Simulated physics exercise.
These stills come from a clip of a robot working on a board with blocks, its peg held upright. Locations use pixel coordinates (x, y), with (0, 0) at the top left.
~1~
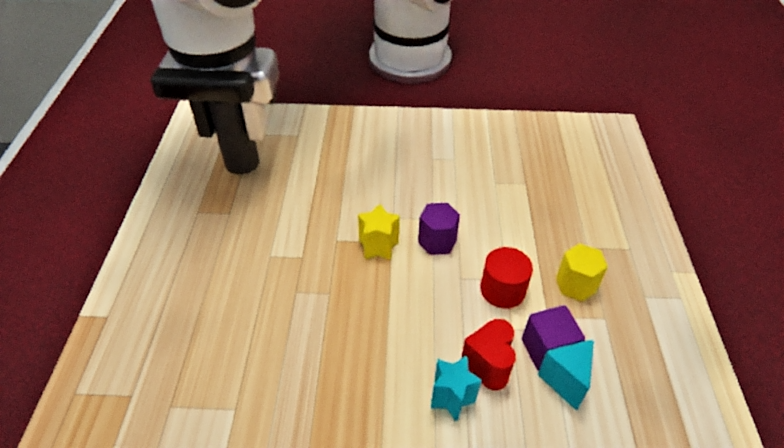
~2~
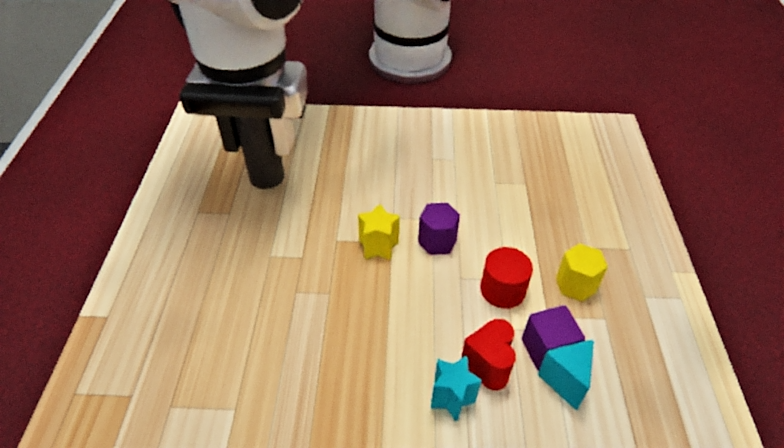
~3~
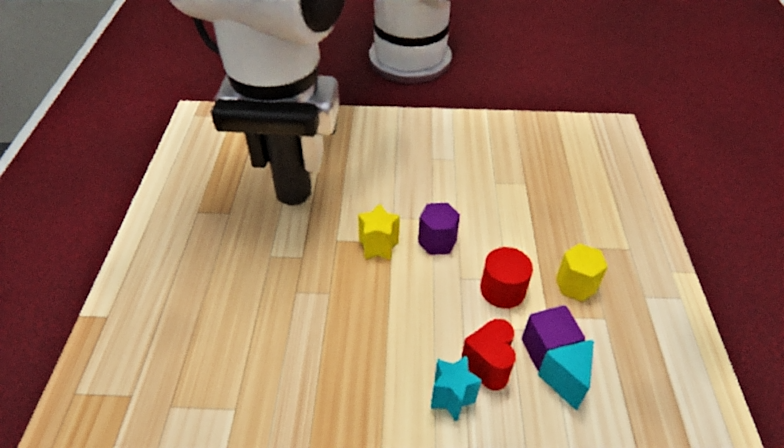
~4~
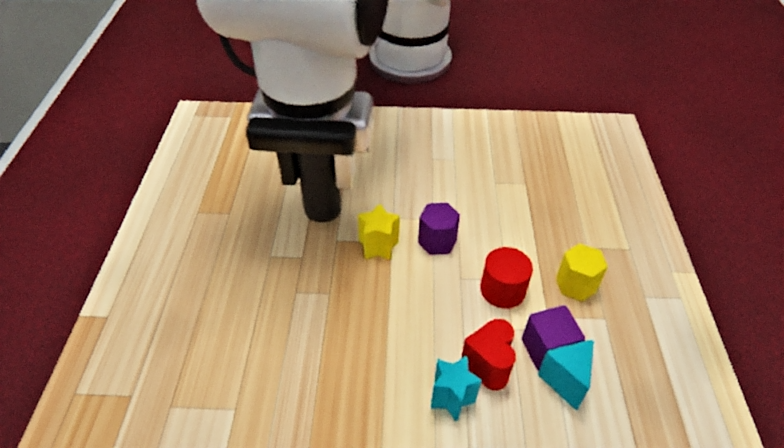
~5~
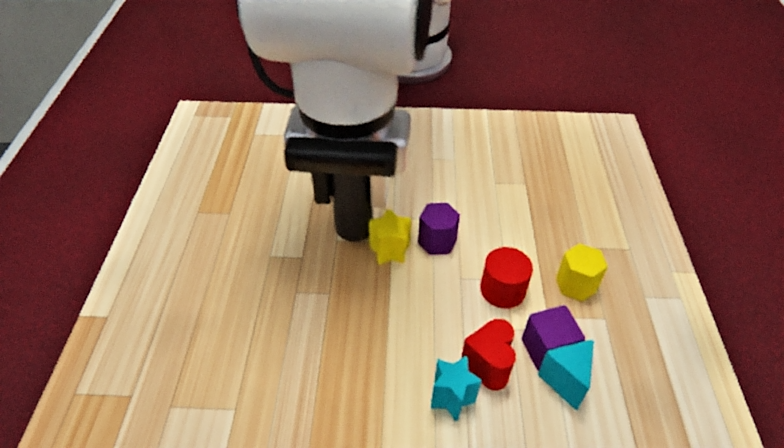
A robotic arm with a dark peg stands at the upper left of a light wooden board on a dark red surface, seen from above at an angle by a still camera. A yellow star and purple hexagon sit near the middle, with red, yellow, purple and teal blocks to the lower right. The peg moves steadily right and toward the viewer, then nudges the star slightly right.
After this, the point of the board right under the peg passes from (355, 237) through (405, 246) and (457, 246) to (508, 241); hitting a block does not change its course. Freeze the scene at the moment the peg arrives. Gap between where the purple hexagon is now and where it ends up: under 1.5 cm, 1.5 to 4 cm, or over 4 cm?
The distance will be above 4 cm.
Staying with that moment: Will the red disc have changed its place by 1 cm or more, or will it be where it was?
Here the red disc stays on its spot.
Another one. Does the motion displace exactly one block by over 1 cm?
The answer is no.
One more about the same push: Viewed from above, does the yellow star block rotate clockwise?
Yes, it checks out.
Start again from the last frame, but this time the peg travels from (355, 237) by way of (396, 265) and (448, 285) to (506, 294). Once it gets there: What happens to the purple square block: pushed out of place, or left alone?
That block stays.
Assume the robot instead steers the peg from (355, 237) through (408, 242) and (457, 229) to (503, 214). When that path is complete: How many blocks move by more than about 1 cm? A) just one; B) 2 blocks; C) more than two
I choose B.
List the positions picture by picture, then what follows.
The first picture shows lower end of the peg at (242, 163), tops of blocks, yellow star block at (378, 220), purple hexagon at (440, 215), red disc at (509, 264).
The second picture shows peg at (267, 177), blocks as before.
The third picture shows peg at (294, 193), blocks as before.
The fourth picture shows peg at (323, 209), blocks as before.
The fifth picture shows peg at (354, 227), yellow star block at (391, 224), purple hexagon at (440, 215), red disc at (509, 264).
The first path, step by step. One third of the way, peg at (408, 237); yellow star block at (433, 243); purple hexagon at (447, 214).
Two thirds of the way, peg at (459, 236); yellow star block at (454, 249), turned 45° clockwise; purple hexagon at (492, 205), turned 45° anticlockwise.
At the end, peg at (510, 232); yellow star block at (454, 249), turned 45° clockwise; purple hexagon at (528, 191), turned 105° anticlockwise; red disc not moved.
